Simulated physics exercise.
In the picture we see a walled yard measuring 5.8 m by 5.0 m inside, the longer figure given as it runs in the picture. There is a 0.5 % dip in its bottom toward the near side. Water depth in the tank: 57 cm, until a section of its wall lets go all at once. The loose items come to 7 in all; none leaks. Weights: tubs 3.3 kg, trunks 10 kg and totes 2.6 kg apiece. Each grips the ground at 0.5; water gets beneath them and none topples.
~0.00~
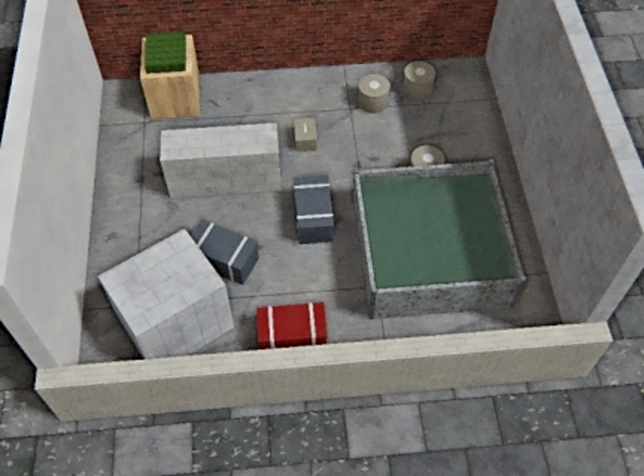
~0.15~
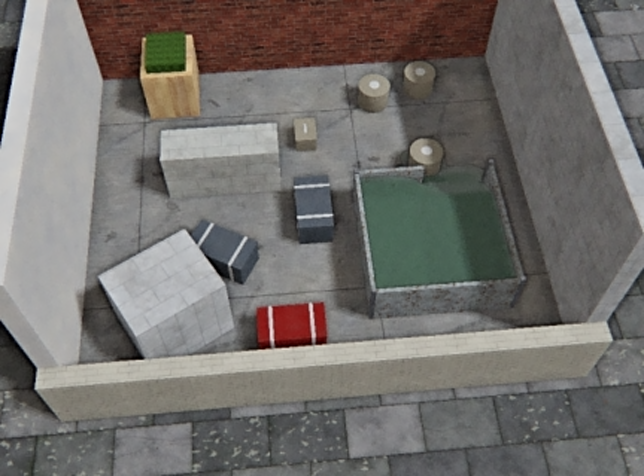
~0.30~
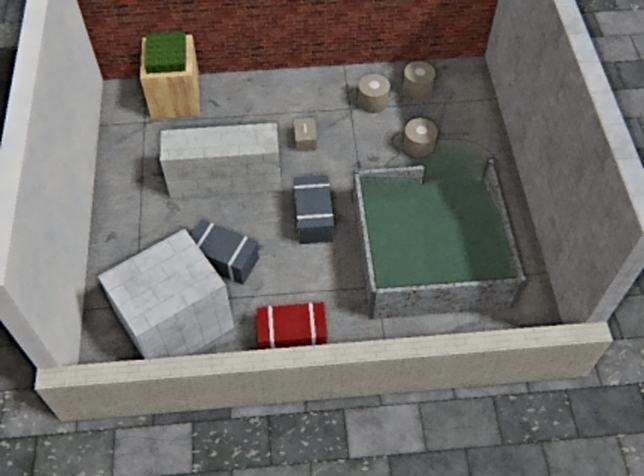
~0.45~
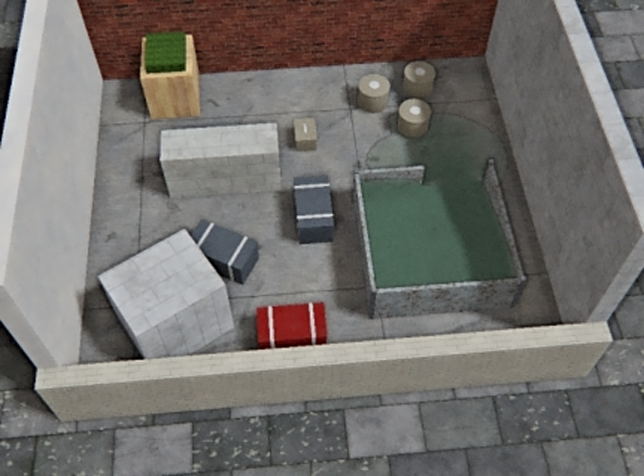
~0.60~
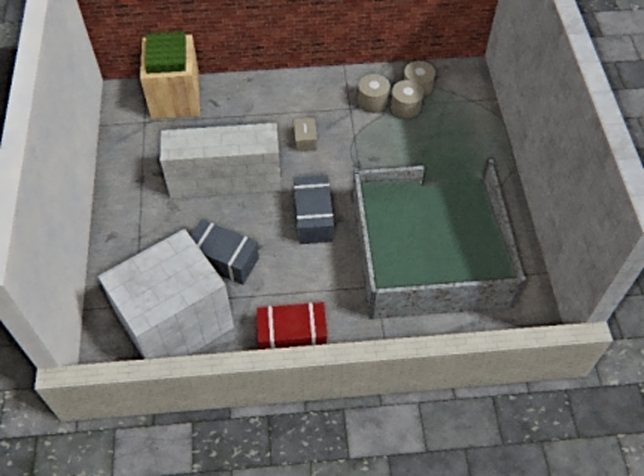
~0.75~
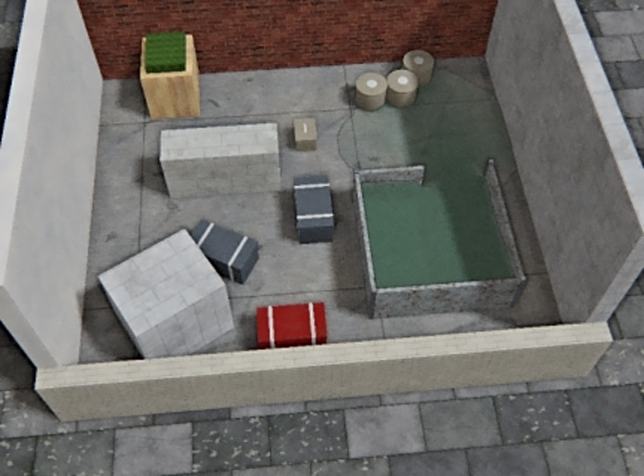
A tank of green water in a walled yard leaked from its open far side, spreading a widening dark puddle, while a round drum slid back toward two others and nudged one slightly.
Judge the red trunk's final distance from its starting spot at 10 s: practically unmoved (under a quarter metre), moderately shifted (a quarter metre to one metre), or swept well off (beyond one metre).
It is practically unmoved.
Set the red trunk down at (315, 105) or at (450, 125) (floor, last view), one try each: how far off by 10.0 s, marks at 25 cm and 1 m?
Results, in order: Borne far off, then borne far off.
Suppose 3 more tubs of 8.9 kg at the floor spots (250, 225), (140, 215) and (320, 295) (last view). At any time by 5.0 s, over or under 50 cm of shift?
Taking them in order: Not far enough, not far enough and not far enough.
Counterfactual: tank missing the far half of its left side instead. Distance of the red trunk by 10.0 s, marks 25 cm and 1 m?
Note: Red trunk shifted modestly.
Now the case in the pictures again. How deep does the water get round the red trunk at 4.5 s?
Somewhere close to 0 cm.
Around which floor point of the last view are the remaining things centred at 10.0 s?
Near (226, 262).
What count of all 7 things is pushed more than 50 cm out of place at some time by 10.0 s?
The count comes to 5.
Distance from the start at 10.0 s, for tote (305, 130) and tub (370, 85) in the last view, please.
140 cm and 400 cm, respectively.
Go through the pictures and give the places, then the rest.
The red trunk at (292, 322) rests on the ground; water covers 3.0 m2; 0 of 7 have shifted, in the first frame.
The red trunk at (292, 322), on the bottom; water covers 3.4 m2; 1 of 7 have shifted, in the second frame.
The red trunk at (292, 322) rests on the ground; 4.1 m2 under water; 1 of 7 have shifted, in the third frame.
The red trunk at (292, 322), on the bottom; water covers 5.0 m2; 1 of 7 have shifted, in the fourth frame.
The red trunk at (292, 322) rests on the ground; water covers 6.1 m2; 1 of 7 have shifted, in the fifth frame.
The red trunk at (292, 322) rests on the ground; water covers 6.9 m2; 2 of 7 have shifted, in the sixth frame.
After 2.0 s the red trunk is near (292, 322), 0.0 m from its start, aground; 3 afloat.
After 4.5 s the red trunk is near (292, 322), 0.0 m from its start, aground; 4 afloat.
After 7.0 s the red trunk is near (292, 322), 0.0 m from its start, aground; 4 afloat.
After 10.0 s the red trunk is near (280, 320), 0.1 m from its start, afloat; 7 afloat.
